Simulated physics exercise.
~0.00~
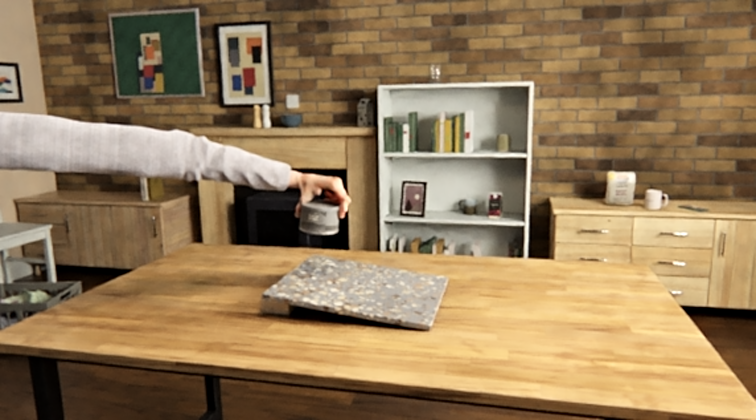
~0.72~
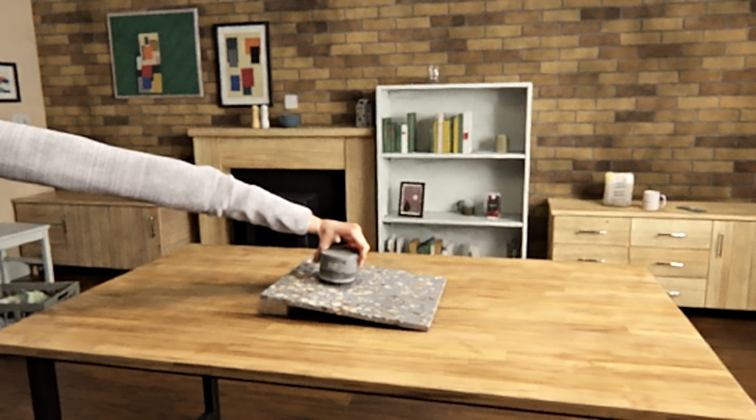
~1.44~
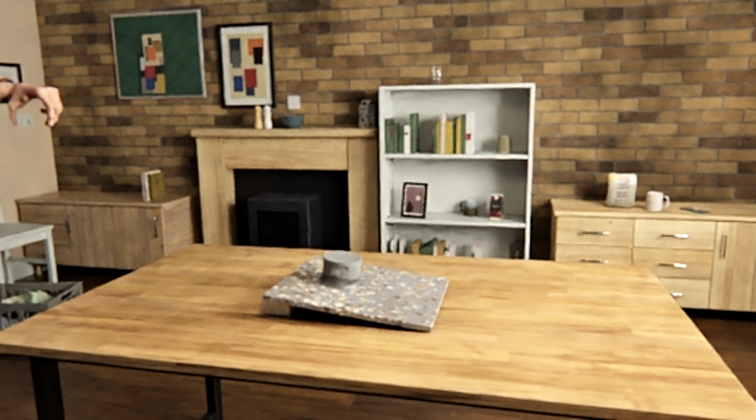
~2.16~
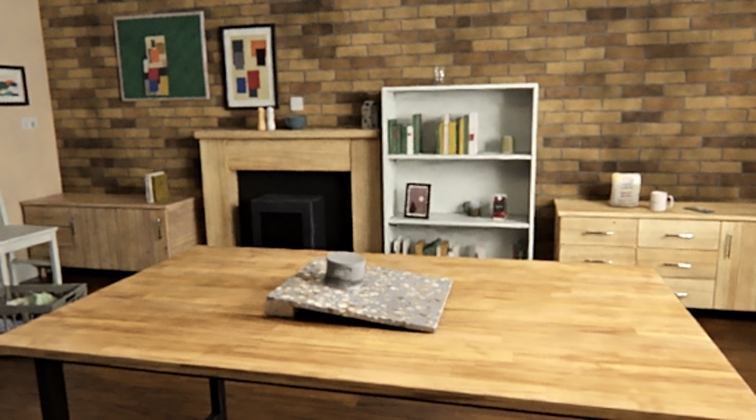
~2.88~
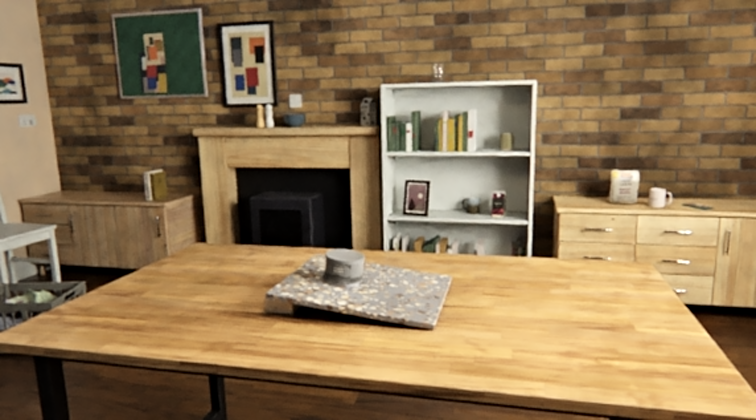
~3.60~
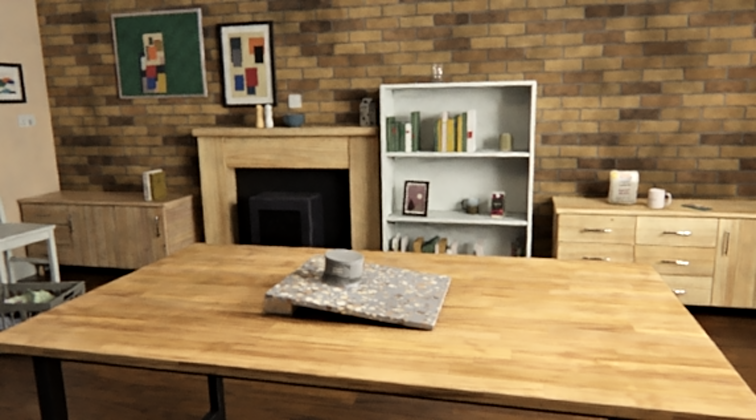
A hand reached in from the left and set a small grey tub on the upper part of a gently sloping speckled board on a wooden table, then let go and drew away, and the tub stayed where it was put.
